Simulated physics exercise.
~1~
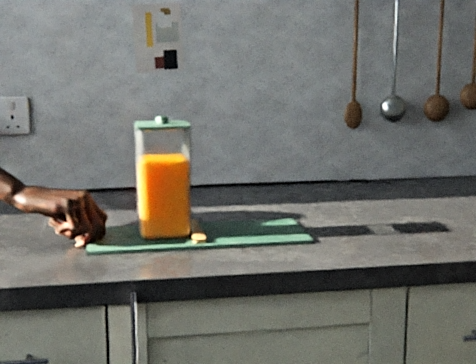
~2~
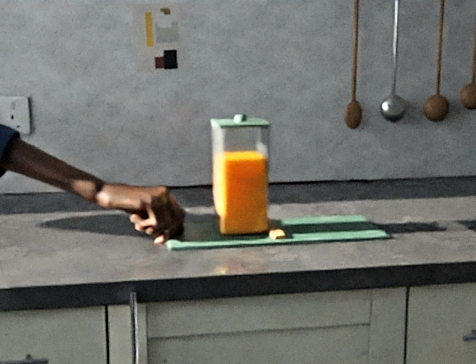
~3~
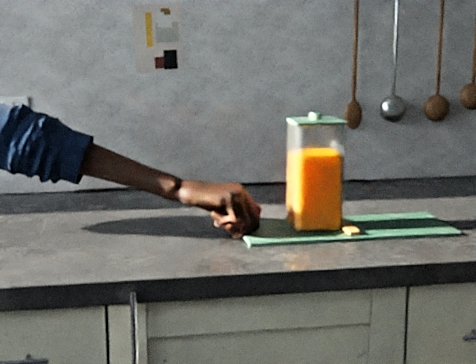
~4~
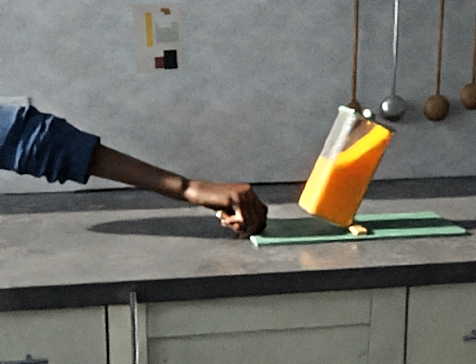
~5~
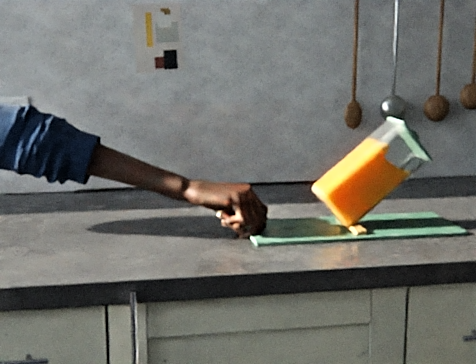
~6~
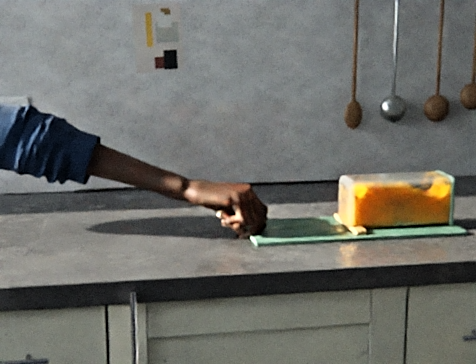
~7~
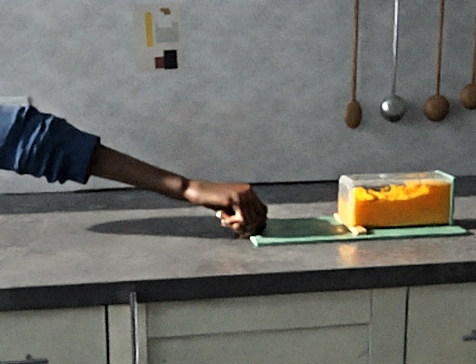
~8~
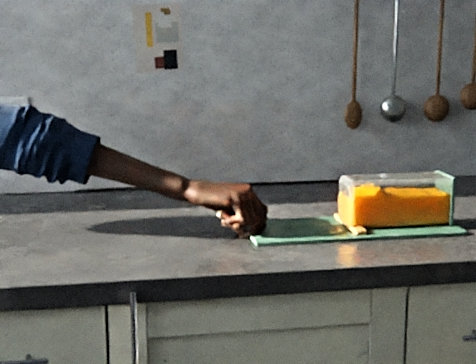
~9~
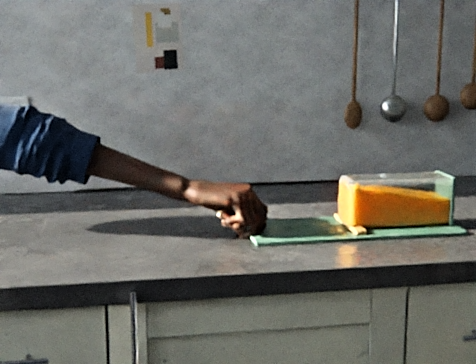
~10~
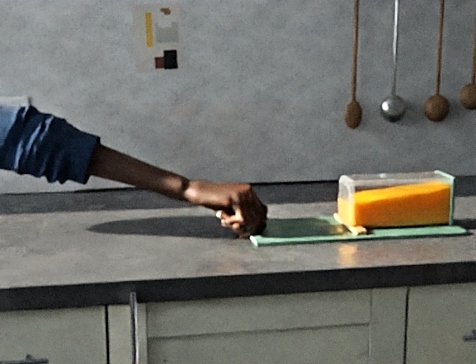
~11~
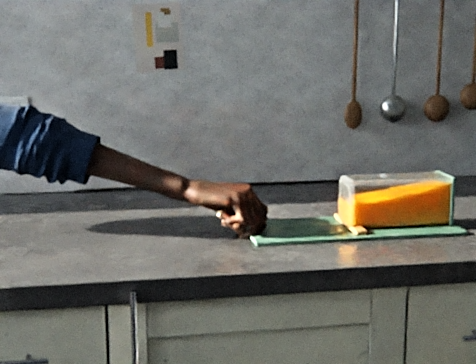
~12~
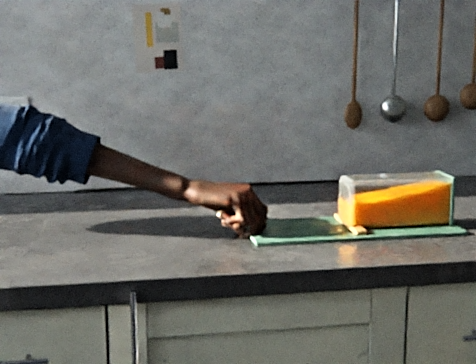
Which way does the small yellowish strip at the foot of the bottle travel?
It travels to the right, along with the green board that the hand is moving.
